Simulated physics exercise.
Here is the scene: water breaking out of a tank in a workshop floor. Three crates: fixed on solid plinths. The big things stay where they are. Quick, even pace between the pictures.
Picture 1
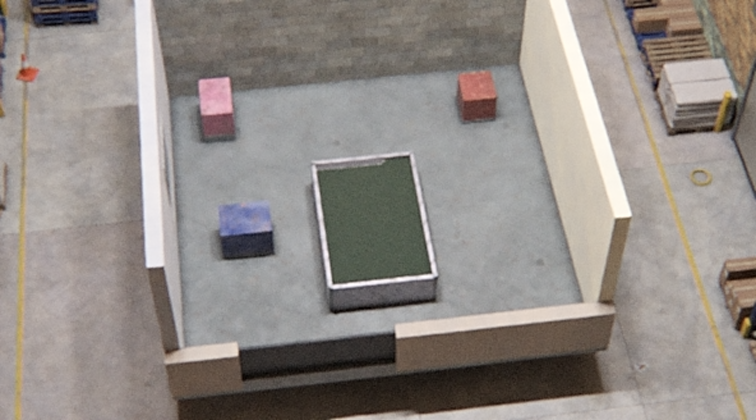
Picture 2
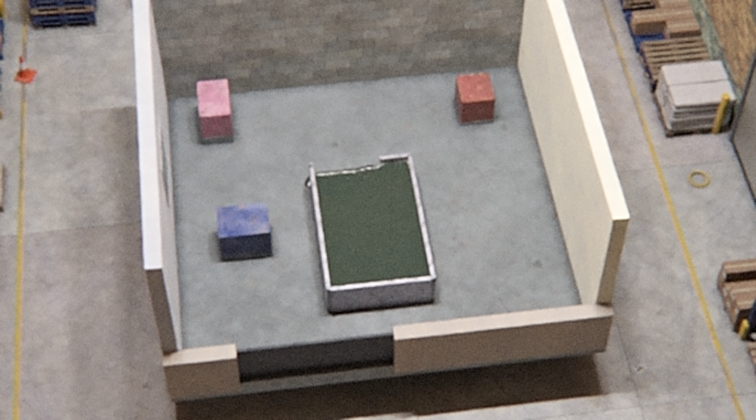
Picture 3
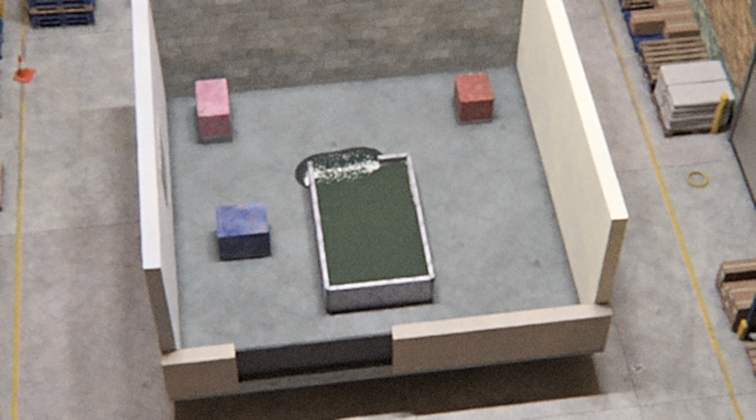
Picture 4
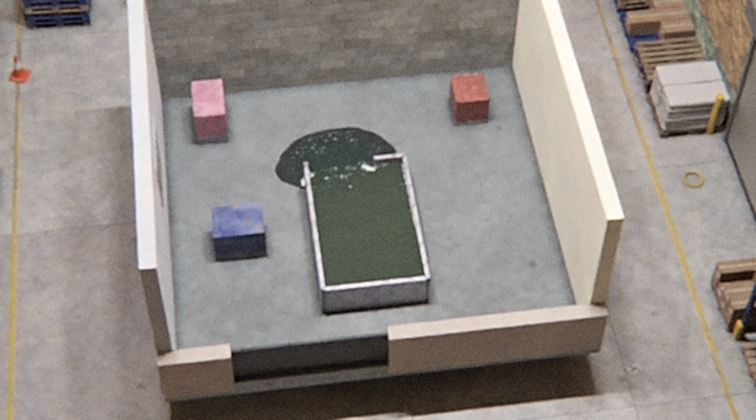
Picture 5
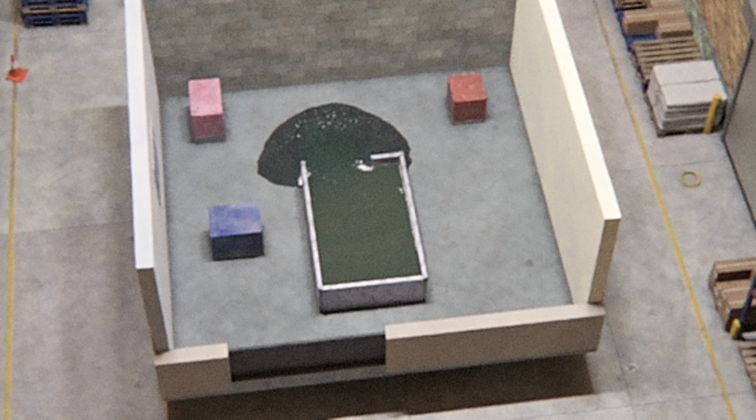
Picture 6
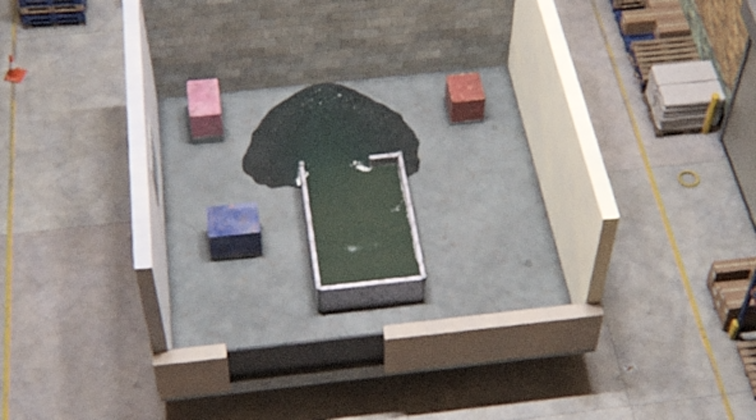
A long rectangular tank of dark green water stands on the grey floor of a low-walled workshop enclosure, seen from high above. A pink crate sits at the back left, a red one at the back right and a blue one left of the tank. The tank's far side opens and water pours out, spreading in a dark, widening pool toward the back wall, while the view drifts very slightly.
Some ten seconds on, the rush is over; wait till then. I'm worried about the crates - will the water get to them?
The blue crate comes out wet; the red crate comes out wet; the pink crate comes out wet.
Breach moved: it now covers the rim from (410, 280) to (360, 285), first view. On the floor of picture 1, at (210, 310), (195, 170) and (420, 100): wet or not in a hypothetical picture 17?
Those three come out soaked, moisture-free and moisture-free, one after another.
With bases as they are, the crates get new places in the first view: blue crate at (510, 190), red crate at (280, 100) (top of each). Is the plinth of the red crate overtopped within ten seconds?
As for the red, it is dampened.
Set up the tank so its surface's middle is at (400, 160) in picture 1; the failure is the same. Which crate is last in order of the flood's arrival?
That would be the blue-painted one.
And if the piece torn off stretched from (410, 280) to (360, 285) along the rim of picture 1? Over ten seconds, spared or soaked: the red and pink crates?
The red crate is flooded, the pink crate is left dry.
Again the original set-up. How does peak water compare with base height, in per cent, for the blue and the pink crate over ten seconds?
Around 190 % and 130 %.
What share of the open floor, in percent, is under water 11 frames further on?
Roughly 25 percent.
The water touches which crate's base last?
My answer is the blue-painted one.
A moment on, water covers 20 % of the floor; the blue crate not reached, the red crate not reached, the pink crate water round its plinth.
Next, water covers 25 % of the floor; the blue crate not reached, the red crate water round its plinth, the pink crate water round its plinth.
Then, water covers 40 % of the floor; the blue crate not reached, the red crate water round its plinth, the pink crate water round its plinth.
Later, water covers 80 % of the floor; the blue crate water round its plinth, the red crate water round its plinth, the pink crate water round its plinth.
In the end, water covers 100 % of the floor; the blue crate was topped, the red crate was topped, the pink crate was topped.
